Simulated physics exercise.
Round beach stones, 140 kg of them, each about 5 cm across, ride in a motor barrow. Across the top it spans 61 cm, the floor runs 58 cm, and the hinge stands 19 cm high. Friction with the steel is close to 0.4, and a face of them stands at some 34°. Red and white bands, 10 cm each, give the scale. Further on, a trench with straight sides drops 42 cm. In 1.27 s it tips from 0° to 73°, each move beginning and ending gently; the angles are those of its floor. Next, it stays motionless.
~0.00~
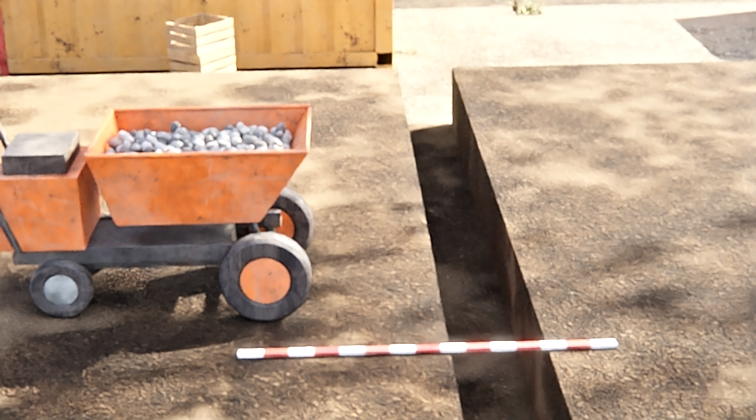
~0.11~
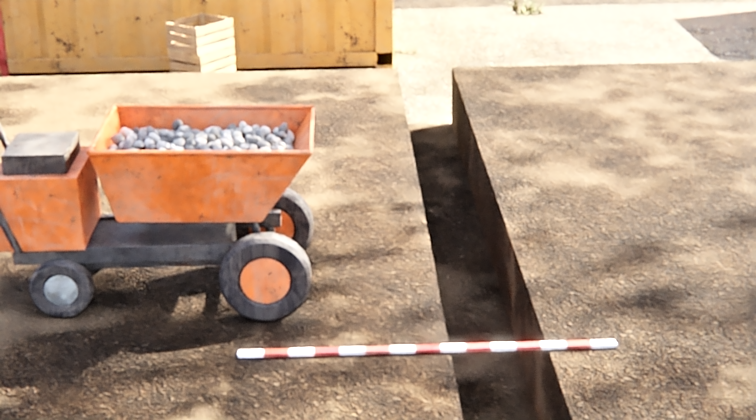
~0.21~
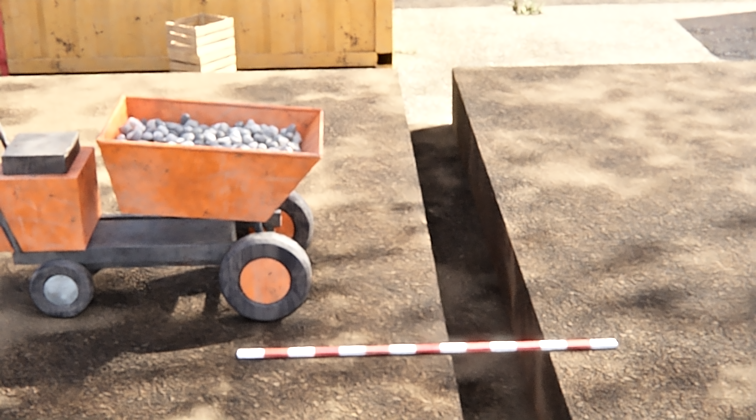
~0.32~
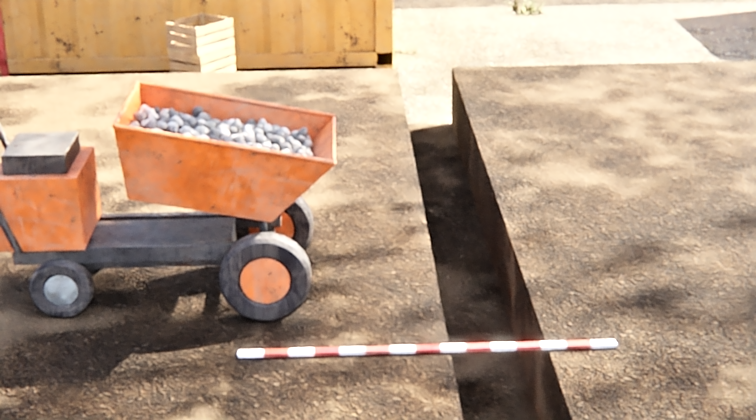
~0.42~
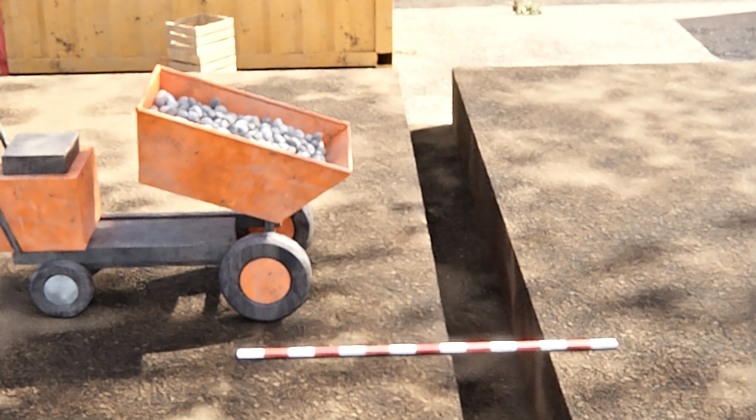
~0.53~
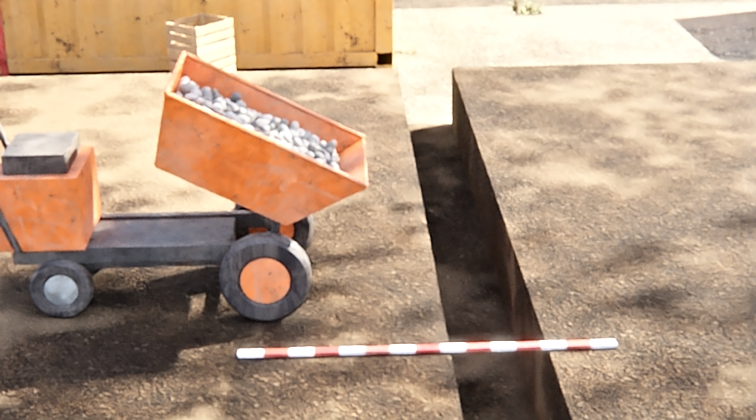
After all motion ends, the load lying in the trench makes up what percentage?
It makes up about 92 per cent.
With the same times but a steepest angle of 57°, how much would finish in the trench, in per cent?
In that case some 50 per cent.
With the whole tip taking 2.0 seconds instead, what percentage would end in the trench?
Near 90 per cent.
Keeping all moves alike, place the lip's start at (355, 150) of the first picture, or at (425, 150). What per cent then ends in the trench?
Estimates: 95 % then 35 %.
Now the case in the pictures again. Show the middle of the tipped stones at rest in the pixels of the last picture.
Roughly (479, 349), I'd say.
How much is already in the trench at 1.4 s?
About 40%.
After 0.9 s the floor is at 61°; 100 % in the skip; the foremost stones are at (411, 230).
After 1.4 s the floor is at 73°; 52 % in the skip, 8 % short of the trench, 40 % in the trench; the foremost stones are at (517, 343).
After 1.7 s the floor is at 73°; 22 % in the skip, 9 % short of the trench, 69 % in the trench; the foremost stones are at (515, 333).
After 3.7 s the floor is at 73°; 0 % in the skip, 8 % short of the trench, 92 % in the trench; the foremost stones are at (512, 328).
